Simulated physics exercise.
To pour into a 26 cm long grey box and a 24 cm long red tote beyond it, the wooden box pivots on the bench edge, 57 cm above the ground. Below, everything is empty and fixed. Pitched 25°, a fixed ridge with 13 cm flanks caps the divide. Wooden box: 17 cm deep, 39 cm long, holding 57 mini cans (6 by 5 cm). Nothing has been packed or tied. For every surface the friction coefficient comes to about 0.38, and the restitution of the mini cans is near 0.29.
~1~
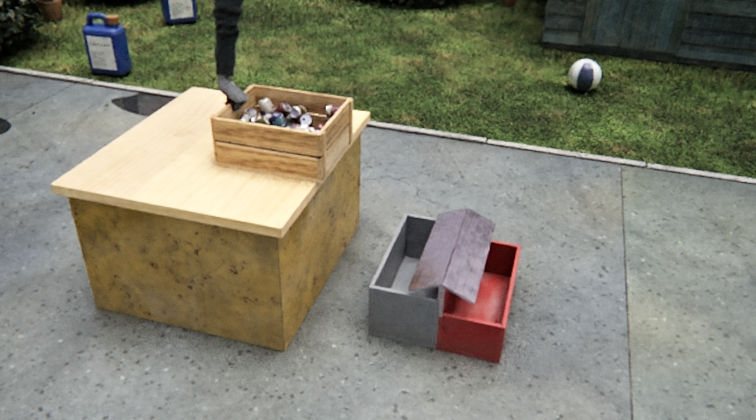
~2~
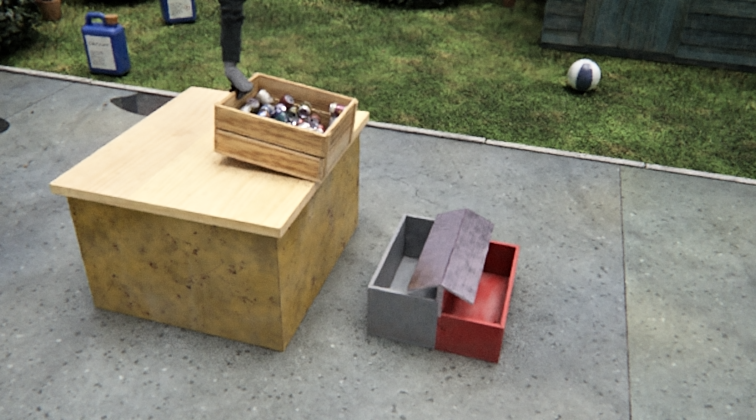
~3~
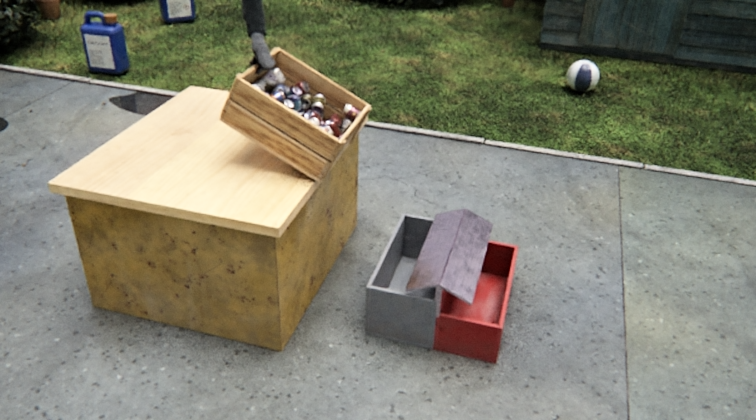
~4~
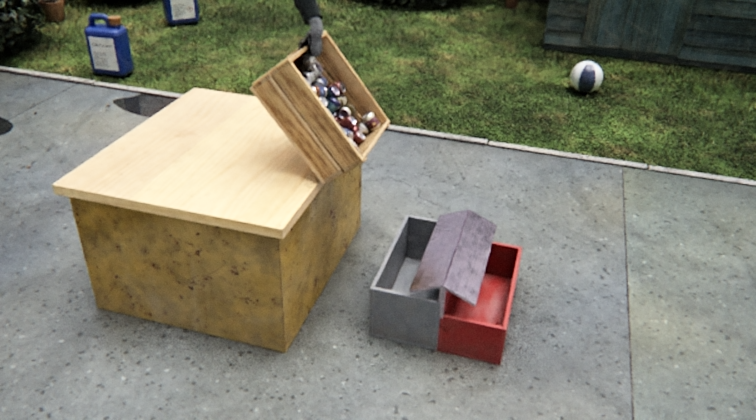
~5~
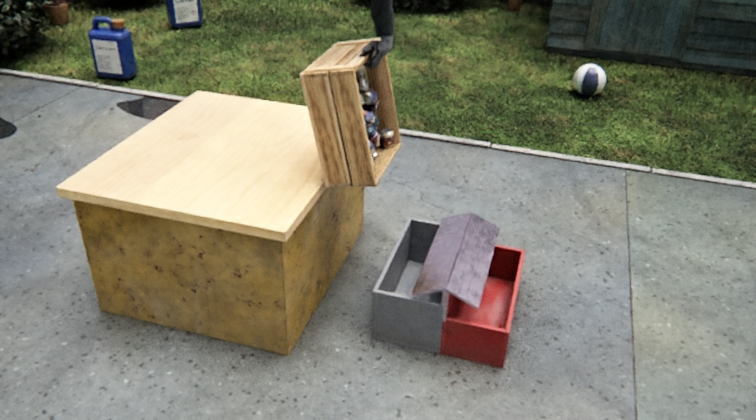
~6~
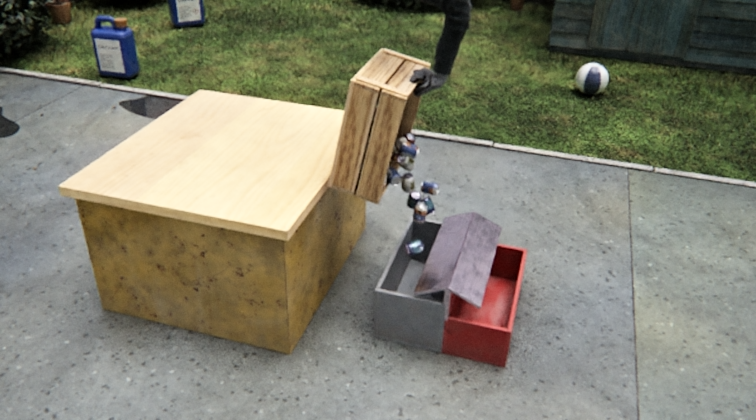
A wooden box of small cans is tipped up by a dark arm at the right edge of a pale-topped bench, seen from above on a grey paved patio beside a lawn. A grey box and a red tote sit right of the bench under a purplish peaked piece, with blue jugs and a ball behind. The box pivots rightward past upright, and several cans drop toward the grey box as the view shifts very slightly.
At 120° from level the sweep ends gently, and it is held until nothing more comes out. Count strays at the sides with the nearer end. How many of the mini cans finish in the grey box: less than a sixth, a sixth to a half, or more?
In the end more than half of them are in the grey box.
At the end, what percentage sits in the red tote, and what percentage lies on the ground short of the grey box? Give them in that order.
It works out to roughly 0 per cent and 10 per cent, in that order.
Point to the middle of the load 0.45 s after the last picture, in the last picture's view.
I'd say close to (416, 241).
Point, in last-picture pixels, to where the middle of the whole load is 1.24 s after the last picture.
Somewhere around (421, 294) in pixels.
Then, 0.20 s after the last picture, tilt 114°; 30 still in the wooden box, 5 in the grey box and 22 in the air.
Then, 0.45 s after the last picture, tilt 120°; 8 still in the wooden box, 20 in the grey box, 1 in the red tote and 28 in the air.
Then, 0.79 s after the last picture, tilt 120°; 44 in the grey box, 3 on the ground short of the grey box, 1 on the ground beyond the red tote and 9 in the air.
When it is over (1.24 s after the last picture), 46 in the grey box, 1 in the red tote, 7 on the ground short of the grey box and 3 on the ground beyond the red tote. Asked share, 46 of 57, 81 per cent.
